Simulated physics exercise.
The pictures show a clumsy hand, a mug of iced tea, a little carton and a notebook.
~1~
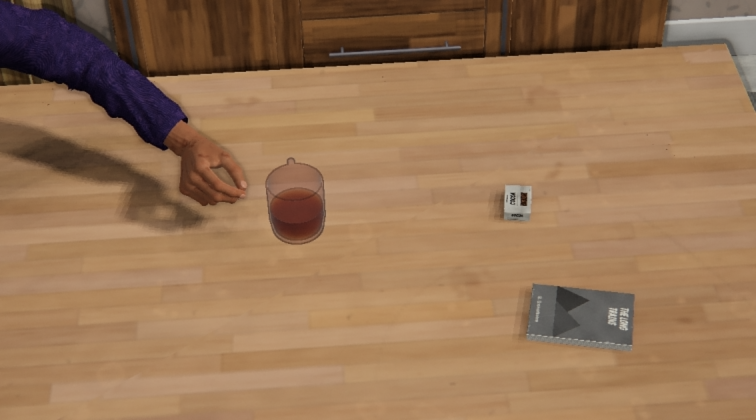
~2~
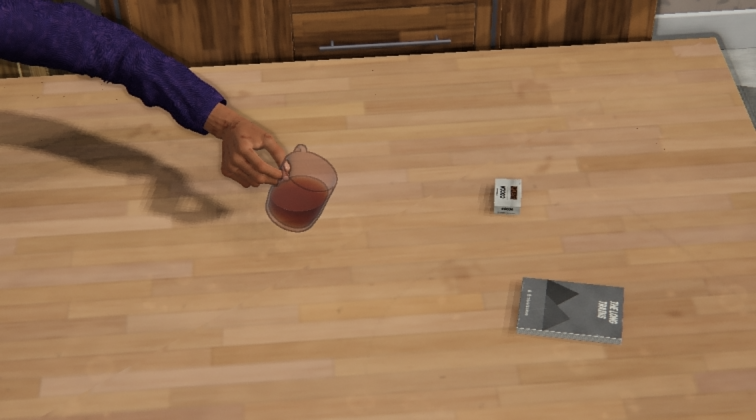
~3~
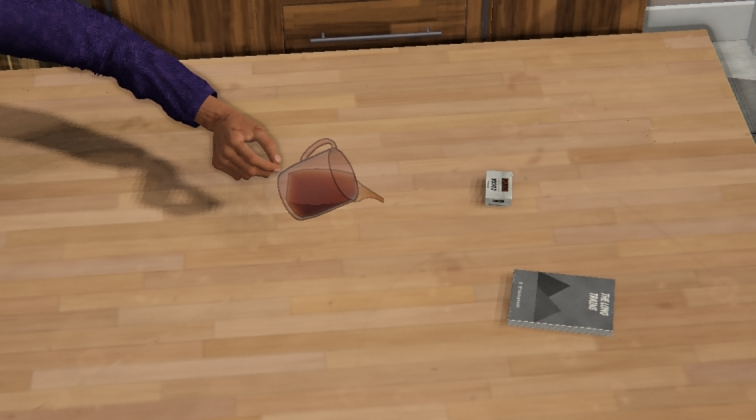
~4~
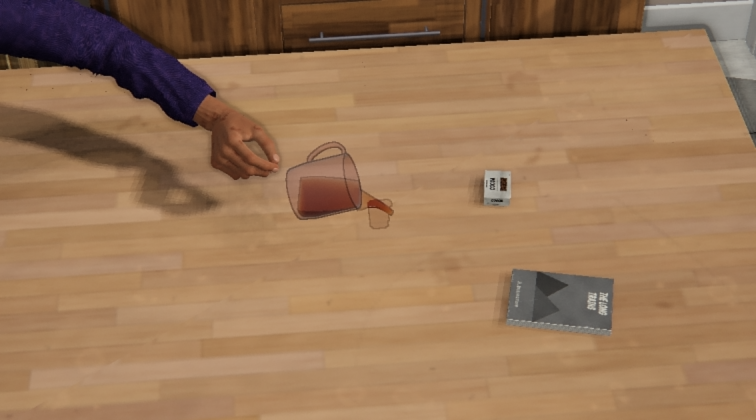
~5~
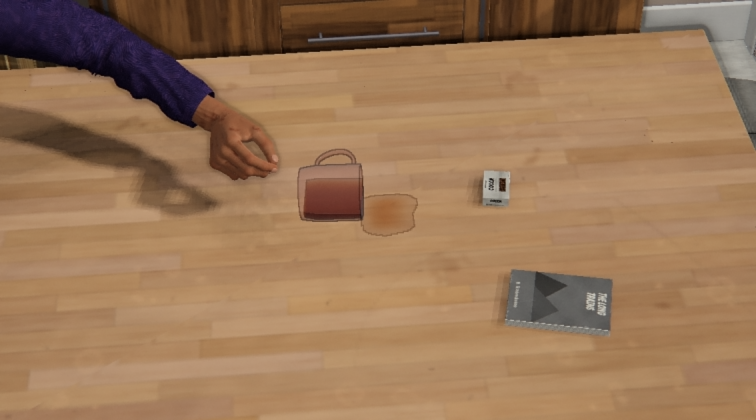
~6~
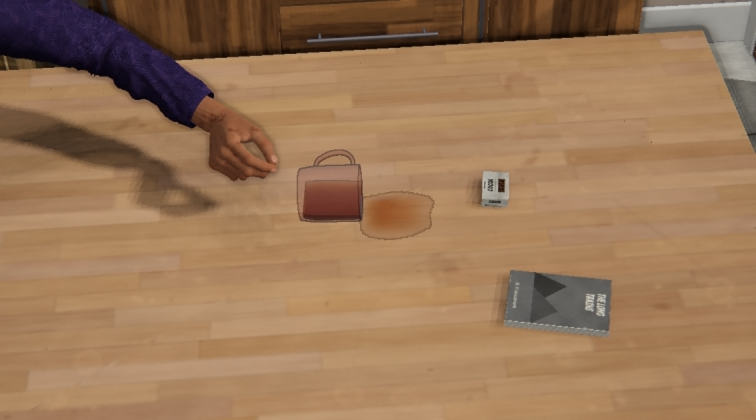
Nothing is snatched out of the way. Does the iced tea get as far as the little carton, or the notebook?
The little carton gets wet; the notebook gets wet.
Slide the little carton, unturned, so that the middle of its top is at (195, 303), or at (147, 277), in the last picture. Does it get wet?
First it escapes, then it remains untouched.
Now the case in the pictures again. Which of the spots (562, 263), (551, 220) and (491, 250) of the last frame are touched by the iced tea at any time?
First in the puddle, second wet, third soaked.
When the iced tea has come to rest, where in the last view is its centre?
Around (525, 215).
Soon after, the puddle covers about as much as a plate; the little carton is wet; the notebook is dry.
Later, the puddle covers about as much as a big tray; the little carton is wet; the notebook is wet.
In the end, the puddle covers about as much as a big tray; the little carton is wet; the notebook is wet.
